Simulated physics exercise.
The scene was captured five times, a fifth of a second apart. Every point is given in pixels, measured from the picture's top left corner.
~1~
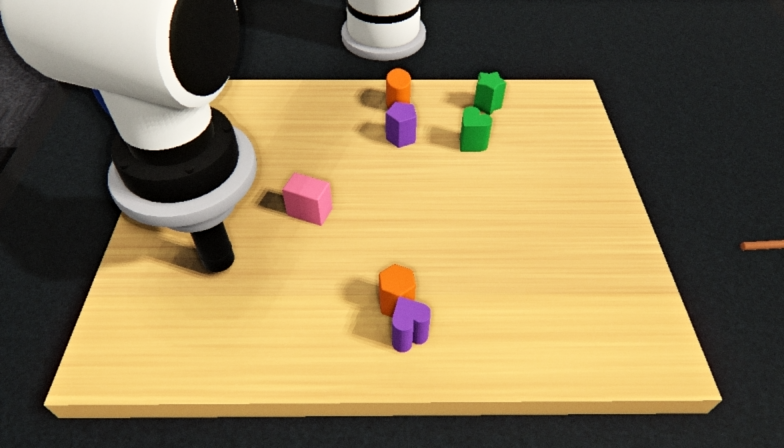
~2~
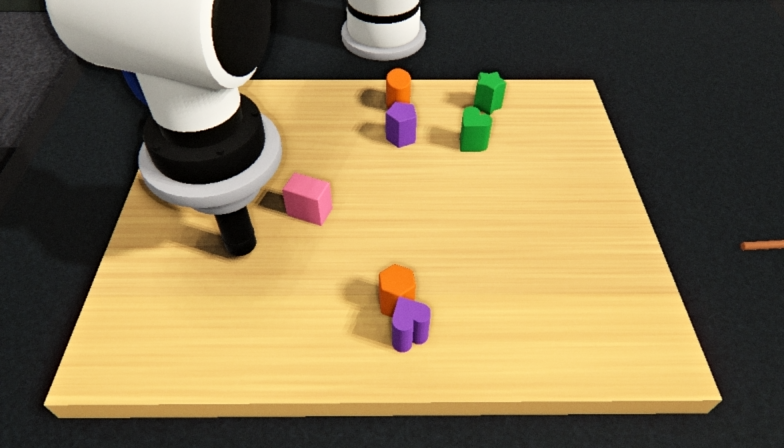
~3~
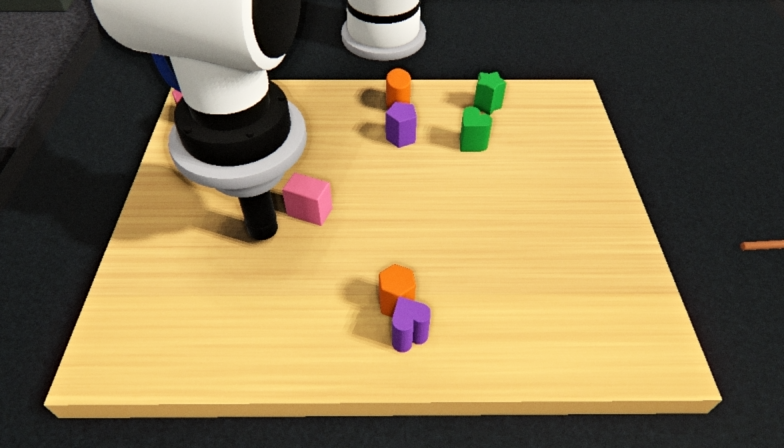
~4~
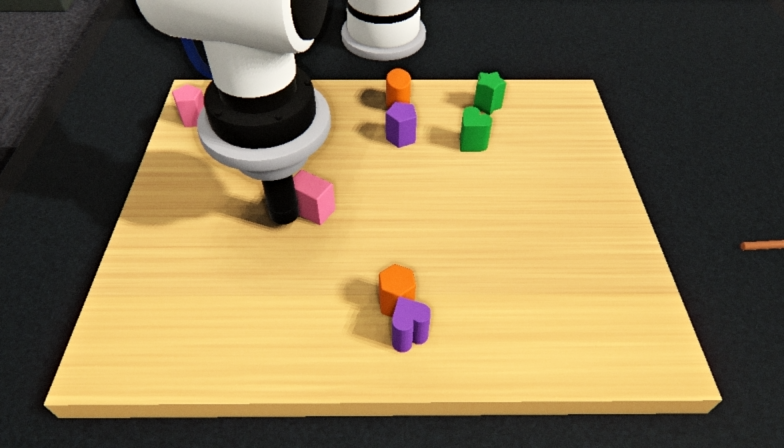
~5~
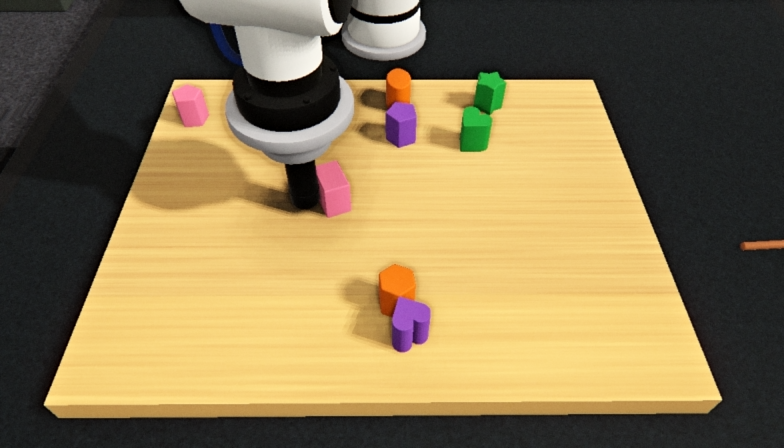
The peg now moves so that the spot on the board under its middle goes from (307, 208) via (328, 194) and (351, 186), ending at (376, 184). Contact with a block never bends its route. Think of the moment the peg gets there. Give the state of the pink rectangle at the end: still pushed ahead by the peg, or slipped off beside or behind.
Before the peg.
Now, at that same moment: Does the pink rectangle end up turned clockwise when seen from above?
Final answer: Yes.
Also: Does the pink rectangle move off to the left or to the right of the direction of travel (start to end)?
It shifts to the right.
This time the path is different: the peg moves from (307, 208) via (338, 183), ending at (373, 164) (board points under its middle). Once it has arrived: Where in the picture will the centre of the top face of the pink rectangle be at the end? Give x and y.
The answer is (362, 166).
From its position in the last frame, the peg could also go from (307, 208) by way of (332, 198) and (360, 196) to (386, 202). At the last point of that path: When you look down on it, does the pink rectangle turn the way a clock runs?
I'd say no.
On the path given first. Halfway along, peg at (339, 181); pink rectangle at (367, 164), turned 45° clockwise.
At the end, peg at (376, 176); pink rectangle at (404, 160), turned 50° clockwise; purple pentagon in place.
